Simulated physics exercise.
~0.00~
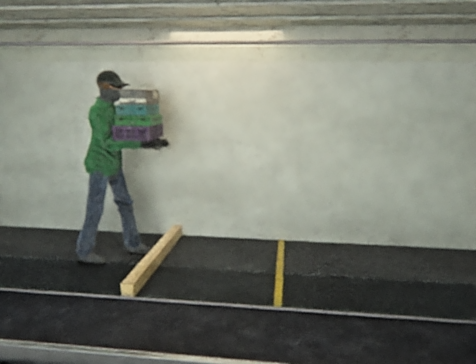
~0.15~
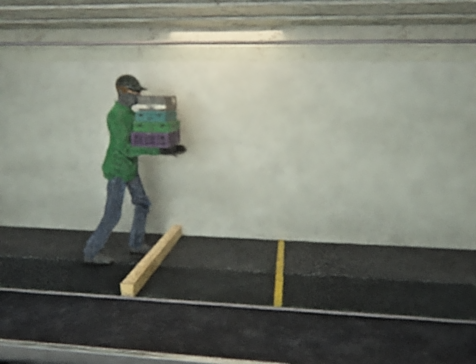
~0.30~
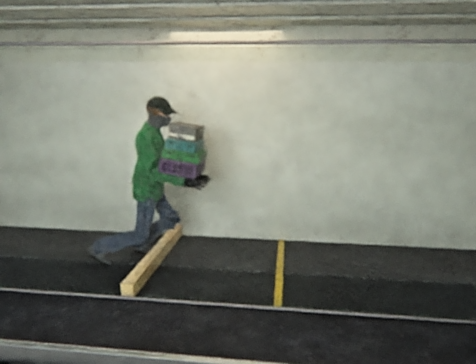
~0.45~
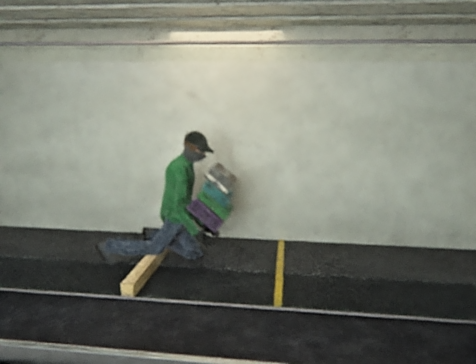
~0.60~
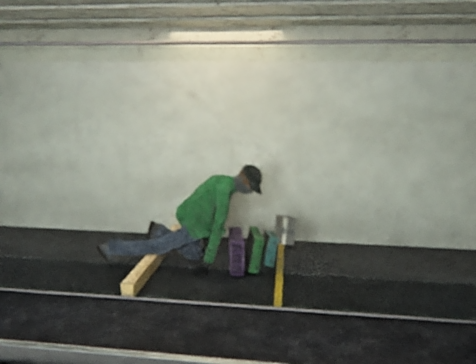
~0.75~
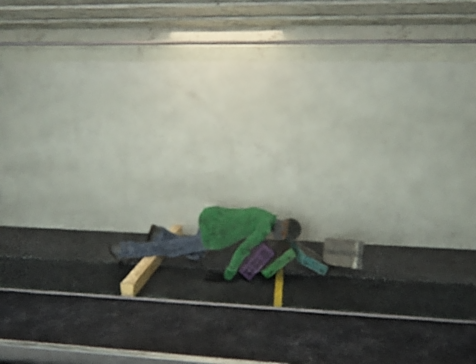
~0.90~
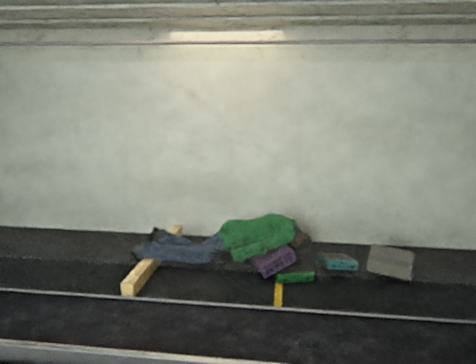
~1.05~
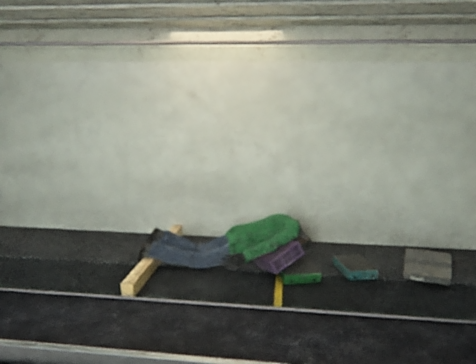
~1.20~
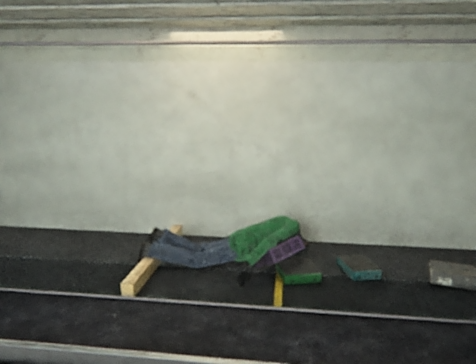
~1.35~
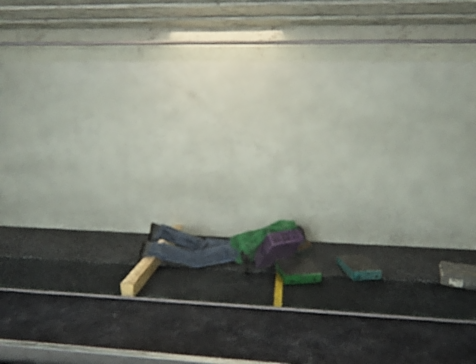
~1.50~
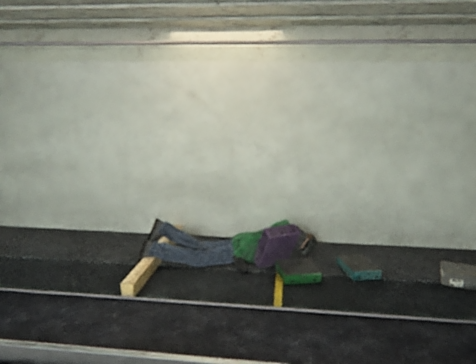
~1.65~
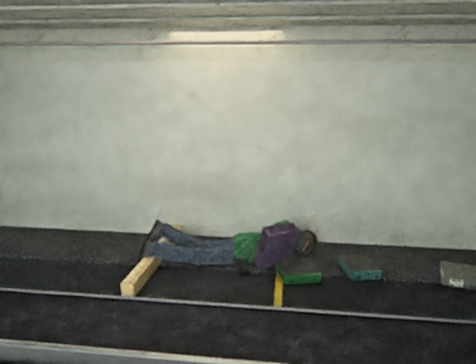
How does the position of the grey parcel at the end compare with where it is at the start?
At the start the grey parcel is on top of the stack the porter carries, on the left side of the view. At the end it lies on the floor at the far right, well past the yellow line and beyond the other boxes.
